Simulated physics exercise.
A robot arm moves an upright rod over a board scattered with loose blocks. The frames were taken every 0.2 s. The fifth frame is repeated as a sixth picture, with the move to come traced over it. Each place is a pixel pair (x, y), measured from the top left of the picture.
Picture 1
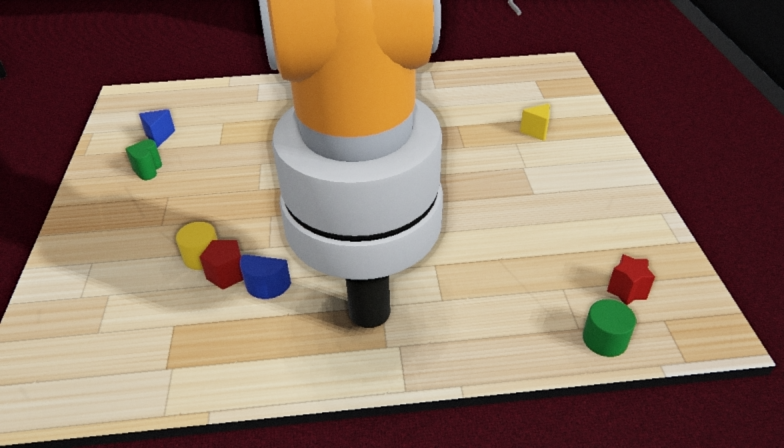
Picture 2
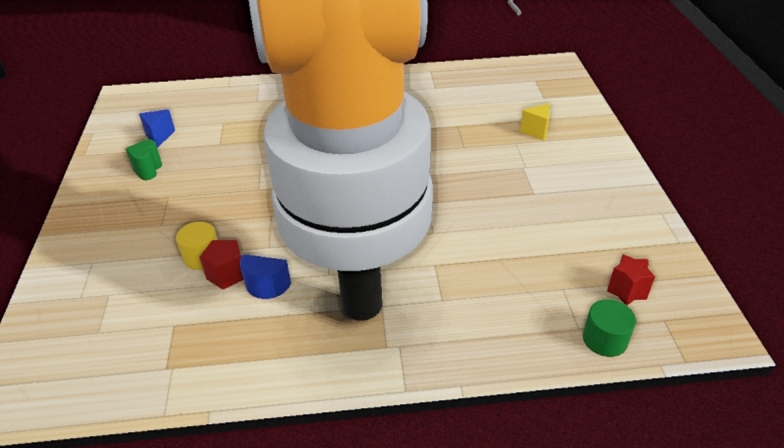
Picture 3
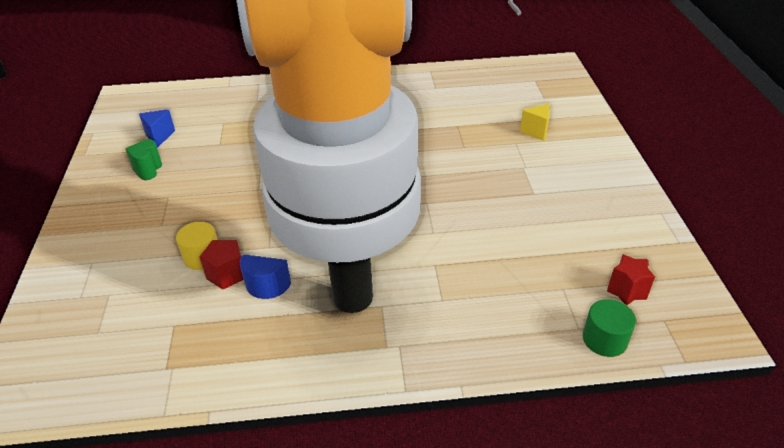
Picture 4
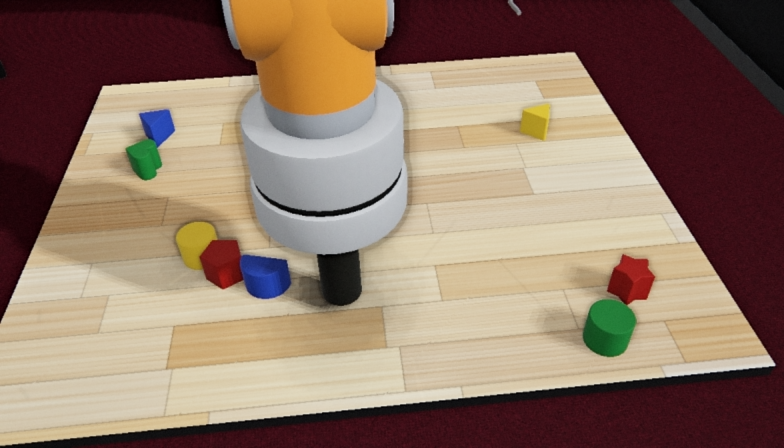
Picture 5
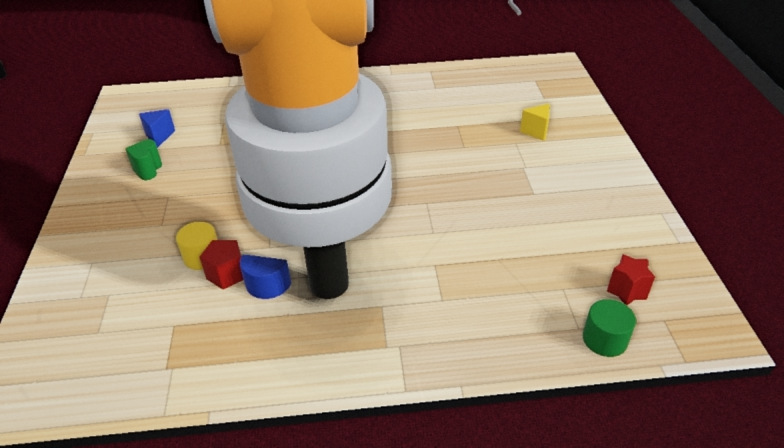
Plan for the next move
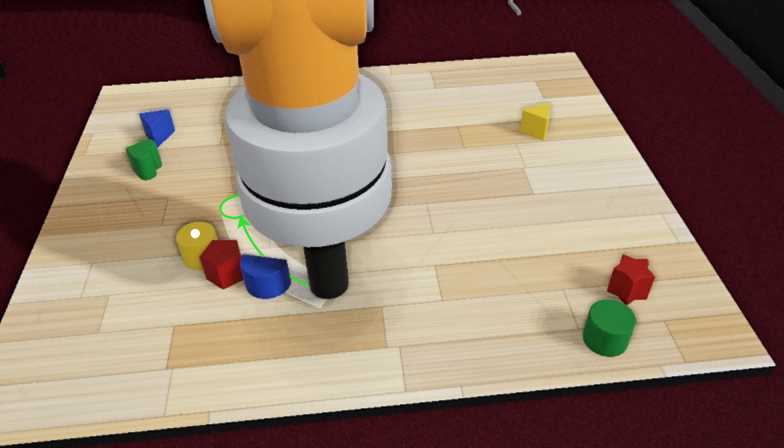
An orange and grey robot arm holds a black upright rod over a pale wood-plank board on a dark red surface, seen from above at an angle. A yellow round block, red pentagon and blue half-round block sit left of the rod, with blue and green blocks behind, yellow at upper right, red and green at lower right. The rod glides slowly leftward and slightly back, nearing the still blue half-round block.
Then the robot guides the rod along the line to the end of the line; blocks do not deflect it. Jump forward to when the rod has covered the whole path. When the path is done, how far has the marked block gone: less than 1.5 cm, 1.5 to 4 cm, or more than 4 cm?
Band: Under 1.5 cm.
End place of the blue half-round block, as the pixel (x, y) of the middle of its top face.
The spot you're after is about (236, 262) in the image.
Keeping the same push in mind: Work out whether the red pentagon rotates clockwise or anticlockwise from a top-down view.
The twist is clockwise.
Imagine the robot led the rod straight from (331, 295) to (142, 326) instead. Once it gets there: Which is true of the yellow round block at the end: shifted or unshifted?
It ends up somewhere else.
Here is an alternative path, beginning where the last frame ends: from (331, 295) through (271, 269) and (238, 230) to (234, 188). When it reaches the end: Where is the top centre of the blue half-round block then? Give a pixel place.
Put as a pixel place, it's (230, 264).
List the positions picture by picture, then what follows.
The first picture shows tip of the rod (370, 313), middles of tops, yellow round block (195, 234), red pentagon (221, 251), blue half-round block (261, 264).
The second picture shows rod (362, 305), nothing pushed.
The third picture shows rod (353, 298), nothing pushed.
The fourth picture shows rod (342, 291), nothing pushed.
The fifth picture shows rod (329, 285), yellow round block (195, 234), red pentagon (221, 251), blue half-round block (261, 264).
The line goes from (331, 295) via (283, 271) and (251, 240), ending at (237, 207); the dot is on the yellow round block.
The first path, step by step. One third of the way, rod (280, 261); red pentagon (209, 254), turned 40° clockwise; blue half-round block (240, 264), turned 55° anticlockwise.
Two thirds of the way, rod (249, 230); red pentagon (209, 254), turned 40° clockwise; blue half-round block (236, 262), turned 75° anticlockwise.
At the end, rod (235, 196); yellow round block unmoved; red pentagon (209, 254), turned 40° clockwise; blue half-round block (236, 262), turned 75° anticlockwise.
